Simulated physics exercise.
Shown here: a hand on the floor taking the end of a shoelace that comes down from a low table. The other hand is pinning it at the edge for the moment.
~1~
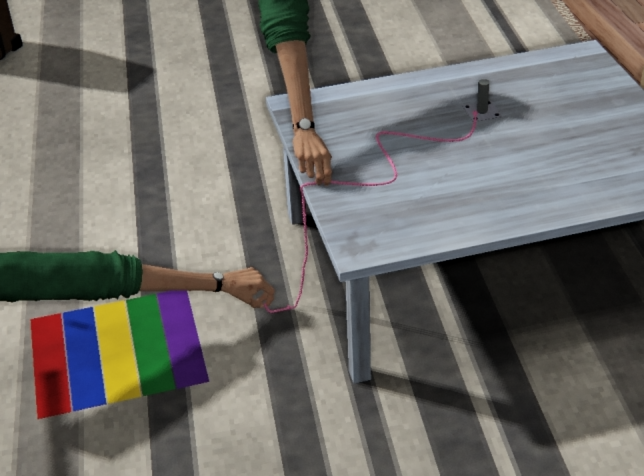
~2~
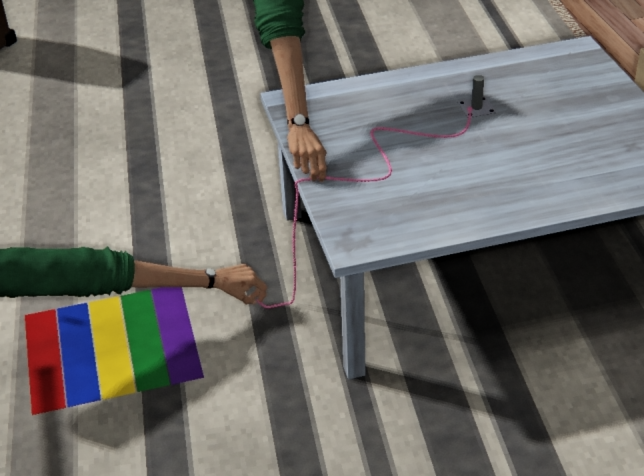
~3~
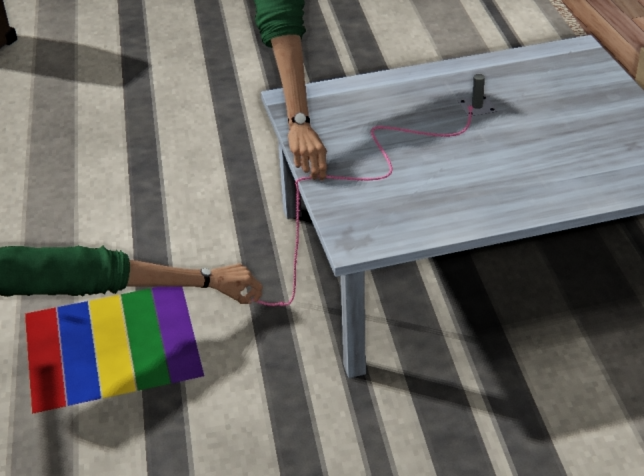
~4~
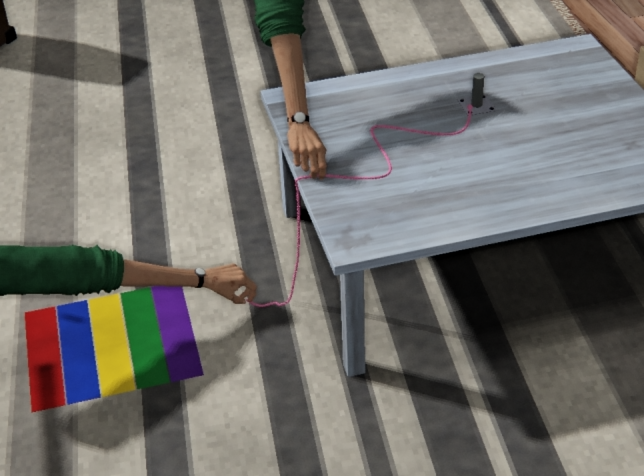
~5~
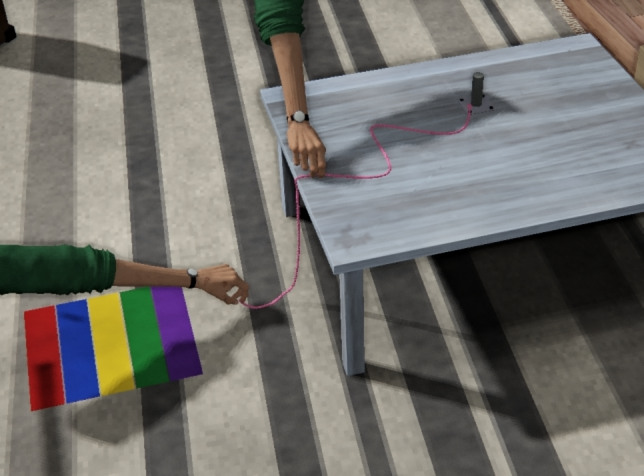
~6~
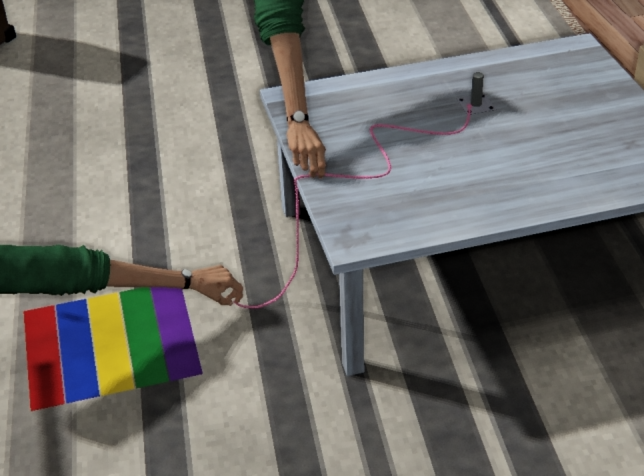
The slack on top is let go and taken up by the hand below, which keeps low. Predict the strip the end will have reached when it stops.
I would say the red strip.
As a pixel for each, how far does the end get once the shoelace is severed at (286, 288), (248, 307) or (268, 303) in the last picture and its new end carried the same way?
The three tries give approximately (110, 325), (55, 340) and (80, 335).
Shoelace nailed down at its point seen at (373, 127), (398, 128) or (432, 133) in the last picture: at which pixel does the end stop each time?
Roughly (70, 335), (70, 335) and (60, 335).
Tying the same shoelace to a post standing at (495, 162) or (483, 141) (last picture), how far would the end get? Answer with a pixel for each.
Try by try, about (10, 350) and (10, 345).
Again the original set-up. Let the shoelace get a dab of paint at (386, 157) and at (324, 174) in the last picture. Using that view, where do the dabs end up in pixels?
One finishes at (294, 154) and the other at (222, 210).
Soon after, end near (84, 332); over blue.
Then, end near (50, 339); over red.
At full stretch, end near (32, 343); over red. It halts on the red strip.
